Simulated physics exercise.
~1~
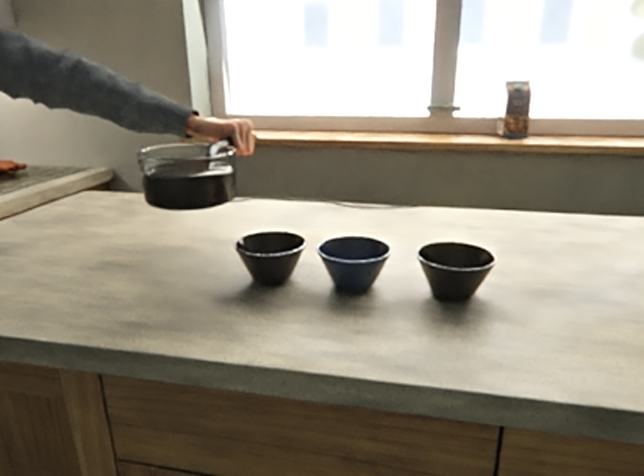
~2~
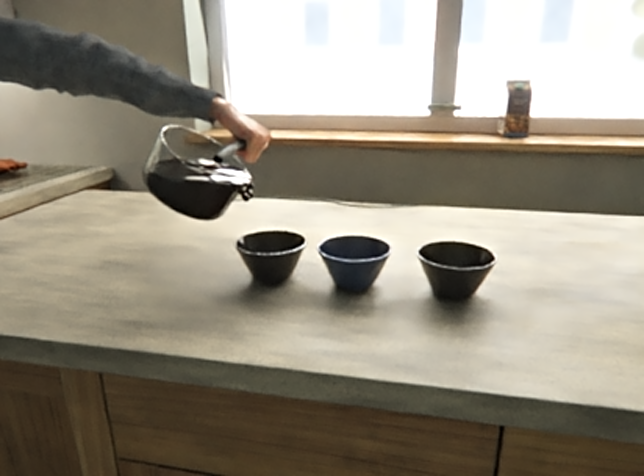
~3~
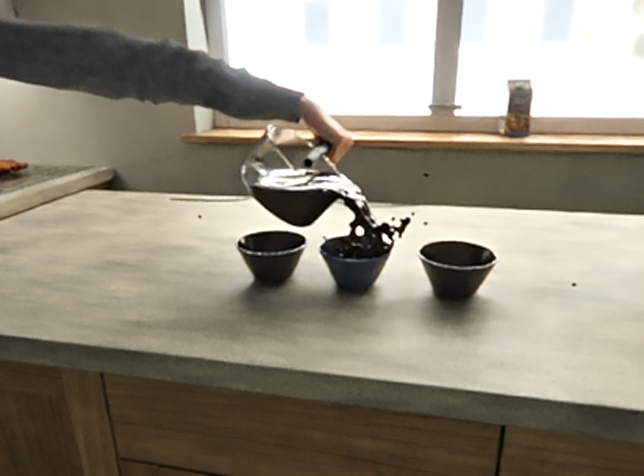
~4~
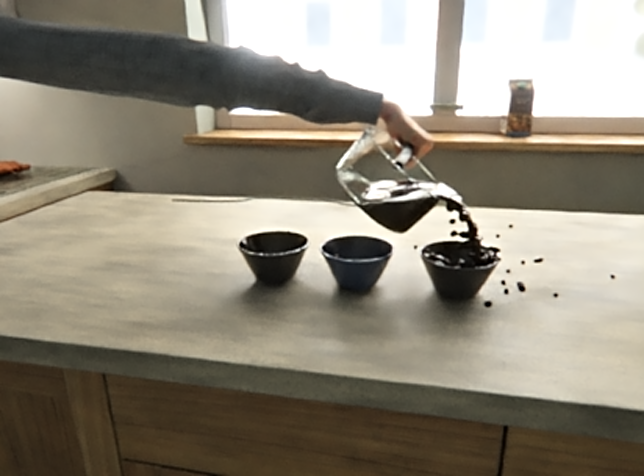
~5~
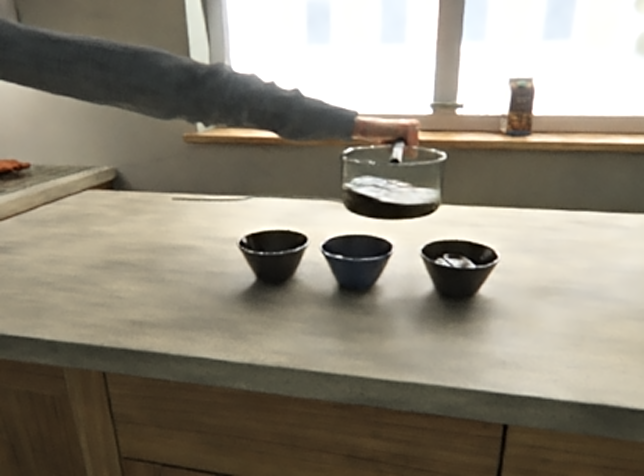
Hand tilting a glass saucepan of dark coffee rightwards over three cups, splashing some onto the counter, then levelling it again.
